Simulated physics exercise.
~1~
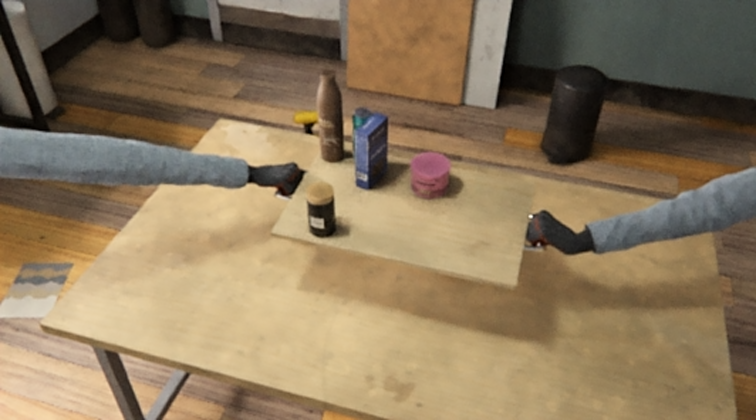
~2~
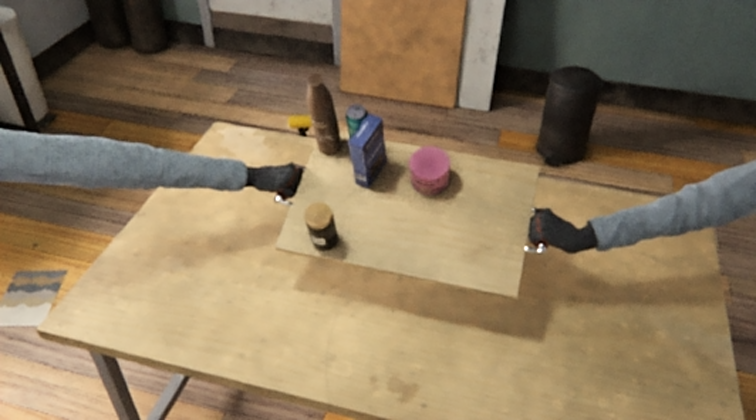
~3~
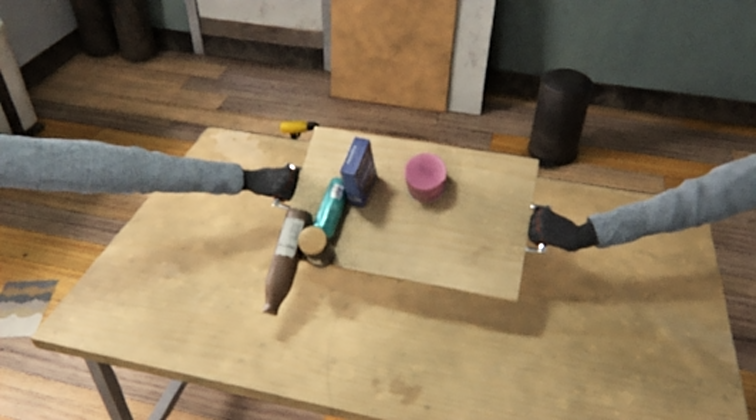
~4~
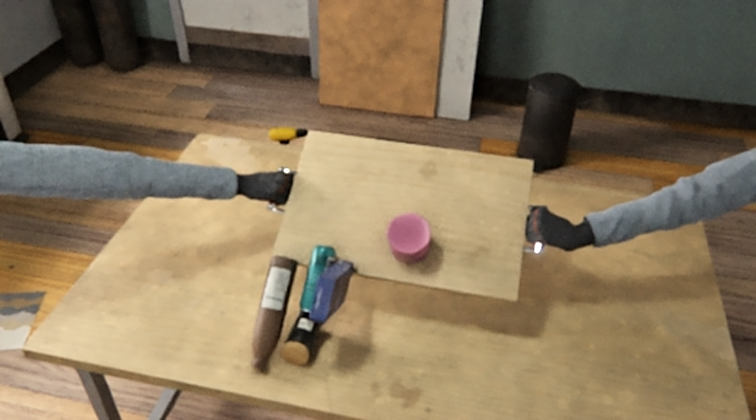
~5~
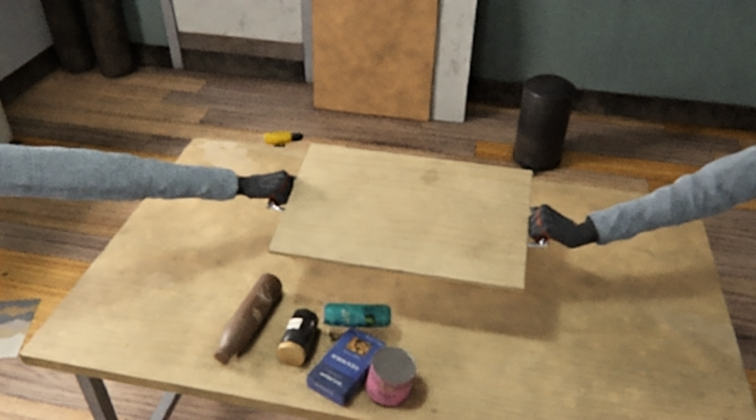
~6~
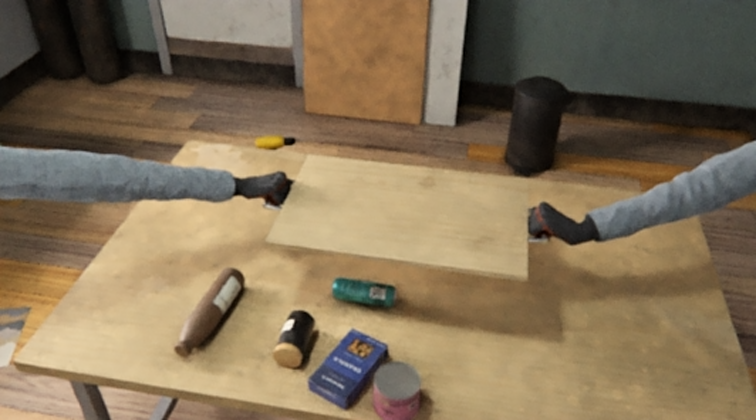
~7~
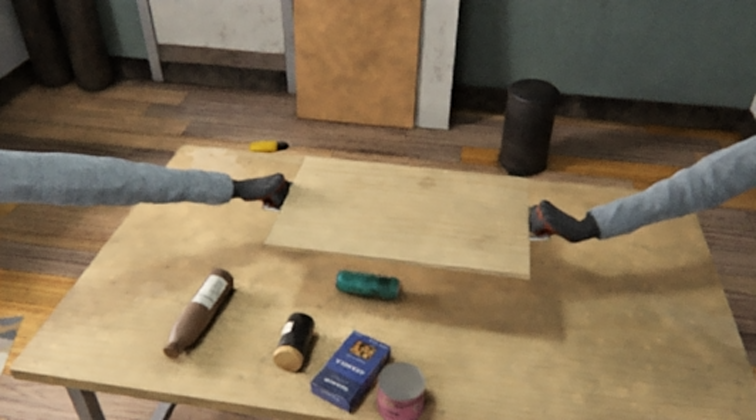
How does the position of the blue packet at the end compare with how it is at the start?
At the start the blue packet stands upright on the board, but by the end it is lying on its side on the table.
